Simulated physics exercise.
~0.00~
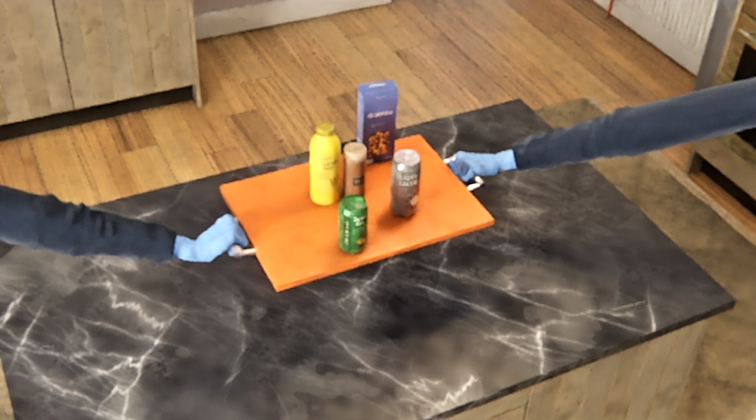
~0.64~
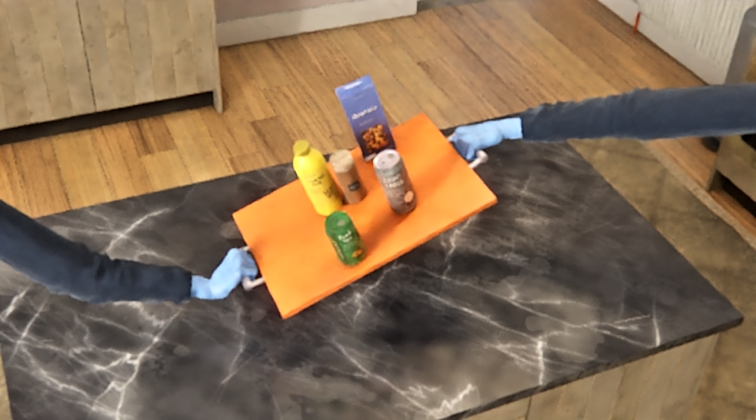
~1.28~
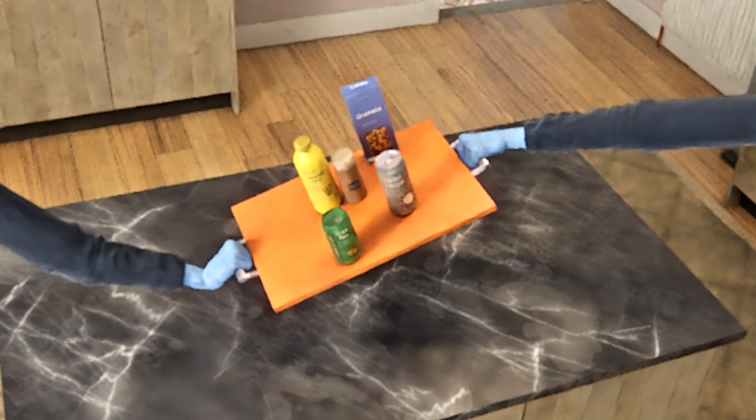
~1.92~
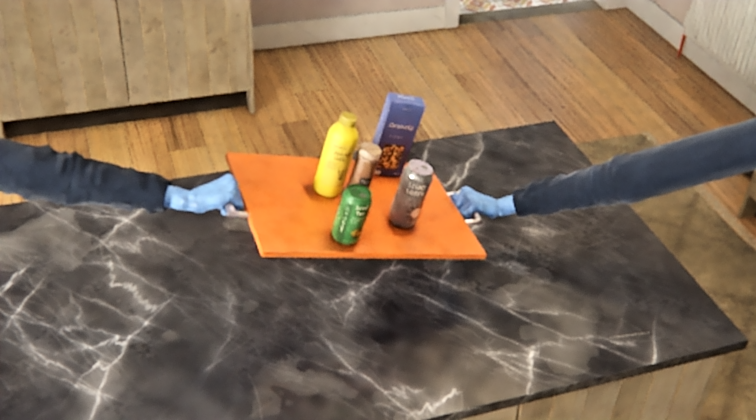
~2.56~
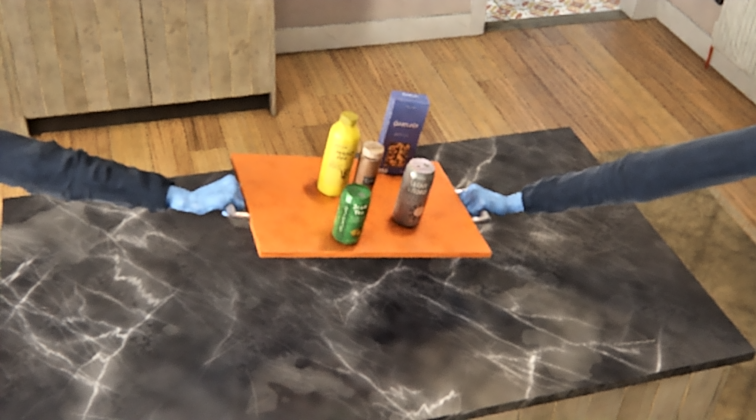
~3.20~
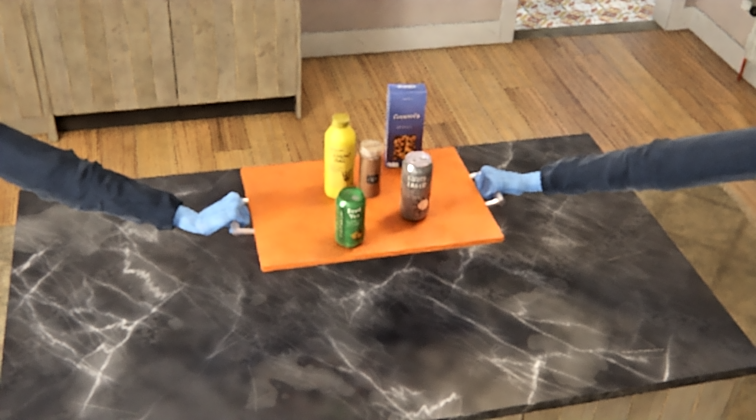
In the video, two gloved hands hold an orange rimless tray carrying a yellow bottle, blue packet, green can, brown shaker and grey can above a dark marble counter, tilting it left side down, then right side down, before levelling it with all five items still standing.
